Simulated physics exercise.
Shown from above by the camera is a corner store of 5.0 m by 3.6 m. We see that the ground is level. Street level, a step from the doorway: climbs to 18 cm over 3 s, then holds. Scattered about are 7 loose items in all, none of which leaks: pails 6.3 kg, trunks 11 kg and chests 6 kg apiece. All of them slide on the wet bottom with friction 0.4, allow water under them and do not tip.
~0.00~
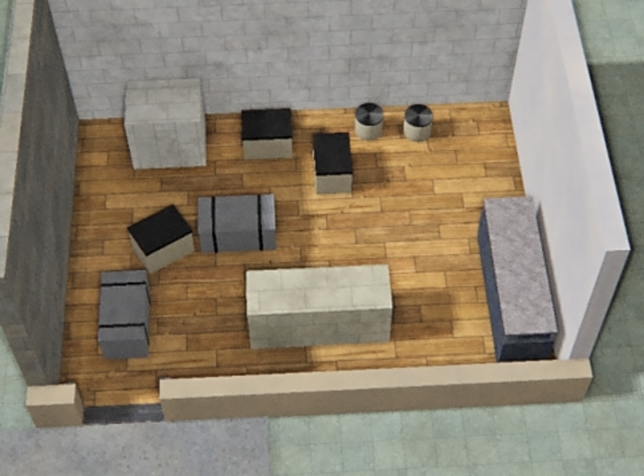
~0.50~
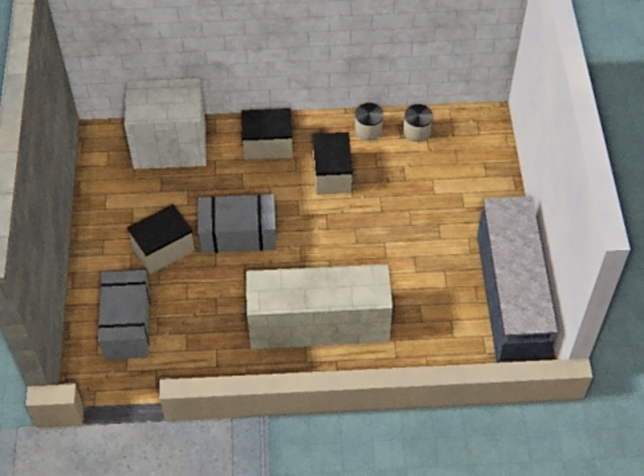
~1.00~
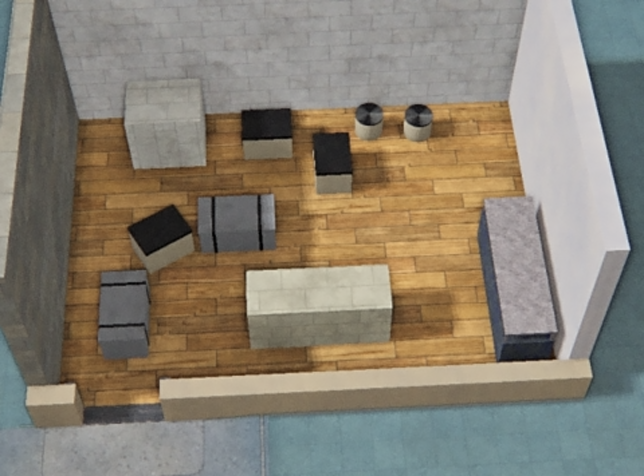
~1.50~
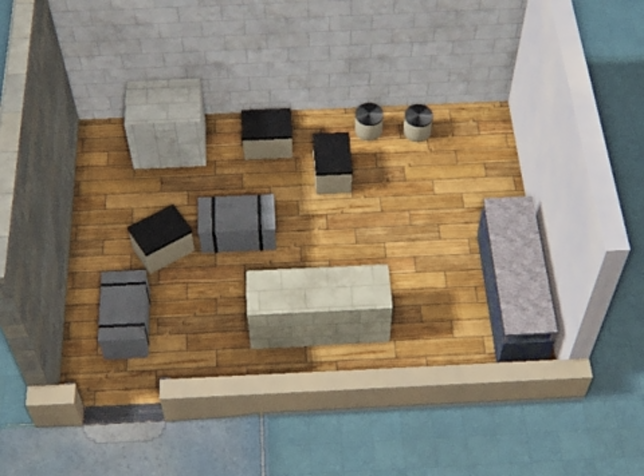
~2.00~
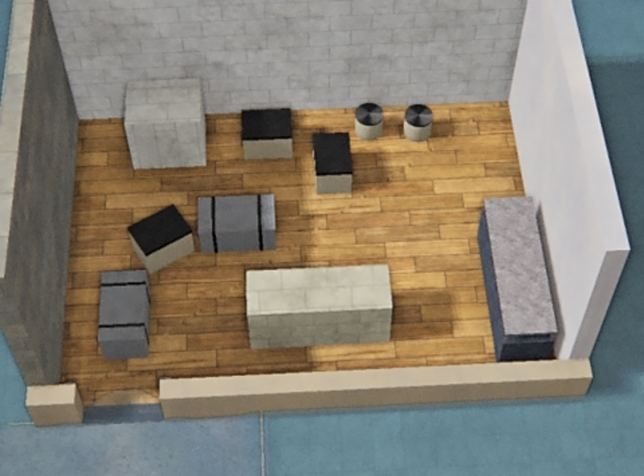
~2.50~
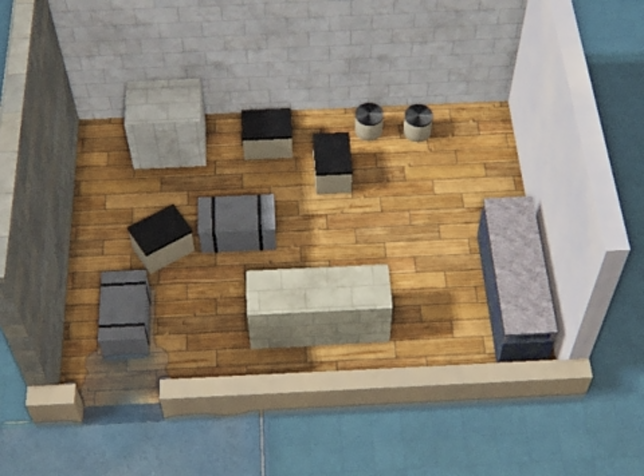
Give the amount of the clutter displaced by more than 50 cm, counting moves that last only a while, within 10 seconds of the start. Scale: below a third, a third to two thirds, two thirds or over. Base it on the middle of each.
Top band: Two thirds or more.
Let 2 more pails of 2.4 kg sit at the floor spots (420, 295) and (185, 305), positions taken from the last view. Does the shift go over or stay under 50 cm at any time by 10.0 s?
In turn: Within the mark, beyond the mark.
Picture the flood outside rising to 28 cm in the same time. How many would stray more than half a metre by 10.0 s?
Result: 7.
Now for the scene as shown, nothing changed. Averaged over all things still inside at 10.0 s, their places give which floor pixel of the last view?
Somewhere near (368, 159).
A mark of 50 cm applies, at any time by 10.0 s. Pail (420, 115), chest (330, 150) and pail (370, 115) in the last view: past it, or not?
Taking them in turn, the first is within the limit, the second beyond the limit and the third within the limit.
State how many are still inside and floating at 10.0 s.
Tally: 5 of them.
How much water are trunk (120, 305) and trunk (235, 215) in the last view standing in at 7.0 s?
I'd put it at 9 cm and 5 cm respectively.
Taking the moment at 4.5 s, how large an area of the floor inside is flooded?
About 5.5 m2.
After 3.5 s 0 of 7 are over 50 cm from their spots; 0 afloat.
After 4.5 s 1 of 7 are over 50 cm from their spots; 1 afloat.
After 7.0 s 3 of 7 are over 50 cm from their spots; 4 afloat.
After 10.0 s 5 of 7 are over 50 cm from their spots, and 5 have been at some point; 5 afloat.
